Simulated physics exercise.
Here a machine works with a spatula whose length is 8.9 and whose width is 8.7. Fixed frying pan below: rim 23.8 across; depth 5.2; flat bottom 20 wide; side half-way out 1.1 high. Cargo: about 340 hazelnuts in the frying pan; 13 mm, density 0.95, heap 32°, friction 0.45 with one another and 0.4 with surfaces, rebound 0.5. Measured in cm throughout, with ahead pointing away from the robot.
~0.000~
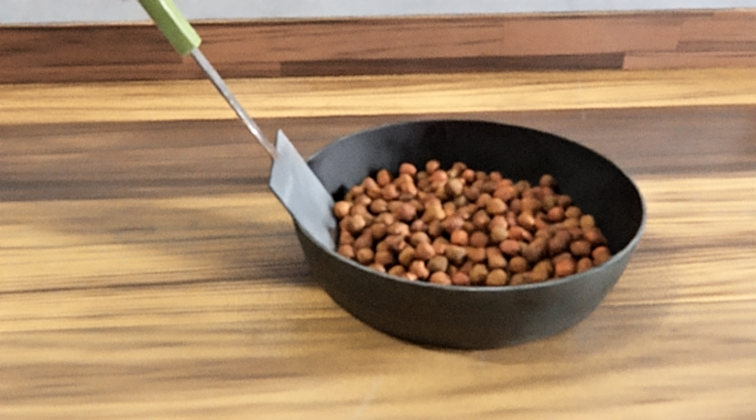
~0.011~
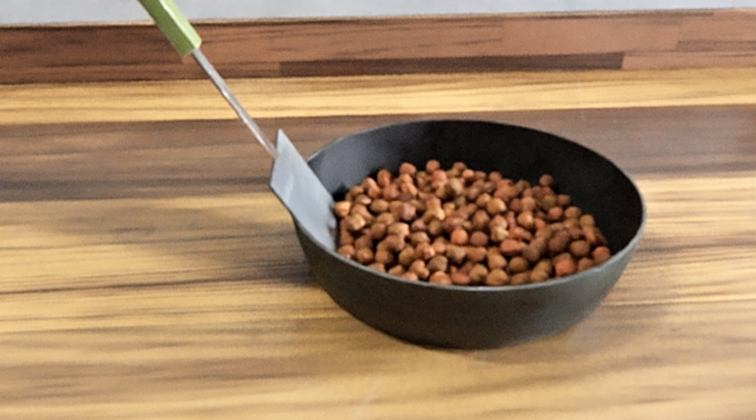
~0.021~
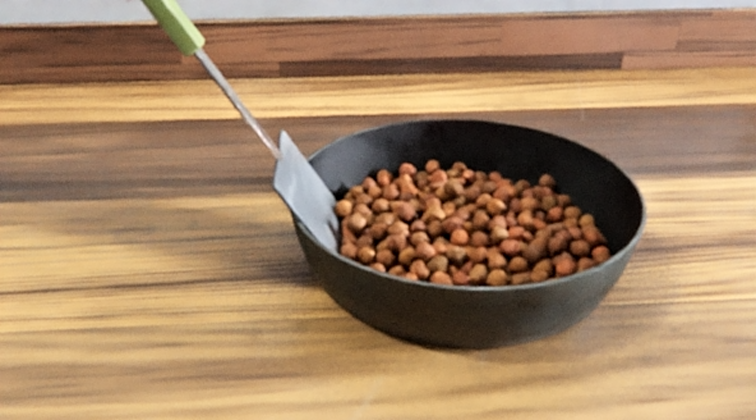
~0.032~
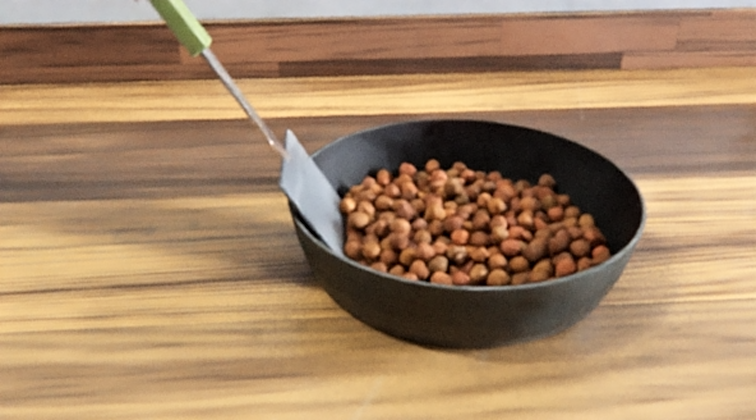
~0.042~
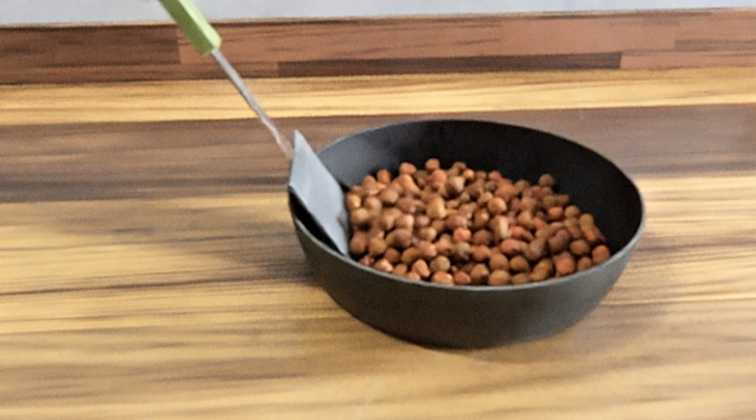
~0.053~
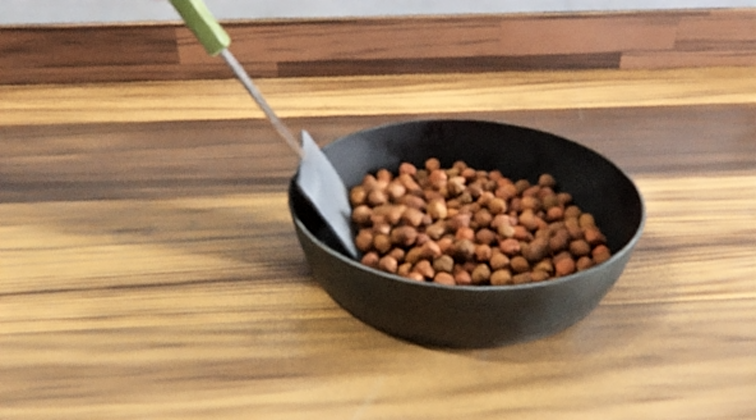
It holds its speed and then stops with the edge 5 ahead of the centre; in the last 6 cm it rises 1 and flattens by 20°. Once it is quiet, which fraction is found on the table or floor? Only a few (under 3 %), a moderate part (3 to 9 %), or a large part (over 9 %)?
Only a few.
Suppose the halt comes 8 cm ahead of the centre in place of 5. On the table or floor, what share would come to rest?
My guess would be around 0 per cent.
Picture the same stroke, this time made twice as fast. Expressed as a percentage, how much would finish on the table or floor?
In that case, close to 0 per cent.
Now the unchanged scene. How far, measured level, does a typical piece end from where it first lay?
It works out to roughly 3 cm.
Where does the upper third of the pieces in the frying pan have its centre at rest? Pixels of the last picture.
Near (557, 206).
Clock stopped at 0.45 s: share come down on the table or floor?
Share at that moment: Roughly 0 %.
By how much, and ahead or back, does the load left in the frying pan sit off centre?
Roughly 4.0 cm ahead of the centre.
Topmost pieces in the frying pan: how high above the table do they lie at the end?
Roughly 5.5 centimetres.
By 0.13 s, sloping 59°, highest piece 6 above the table; 338 in the frying pan.
By 0.21 s, sloping 50°, highest piece 6 above the table; 338 in the frying pan.
By 0.45 s, sloping 39°, highest piece 5 above the table; 338 in the frying pan.
By 1.50 s, sloping 39°, highest piece 5 above the table; 338 in the frying pan.
Final count, 338 in the frying pan. That is 0 % on the table or floor.
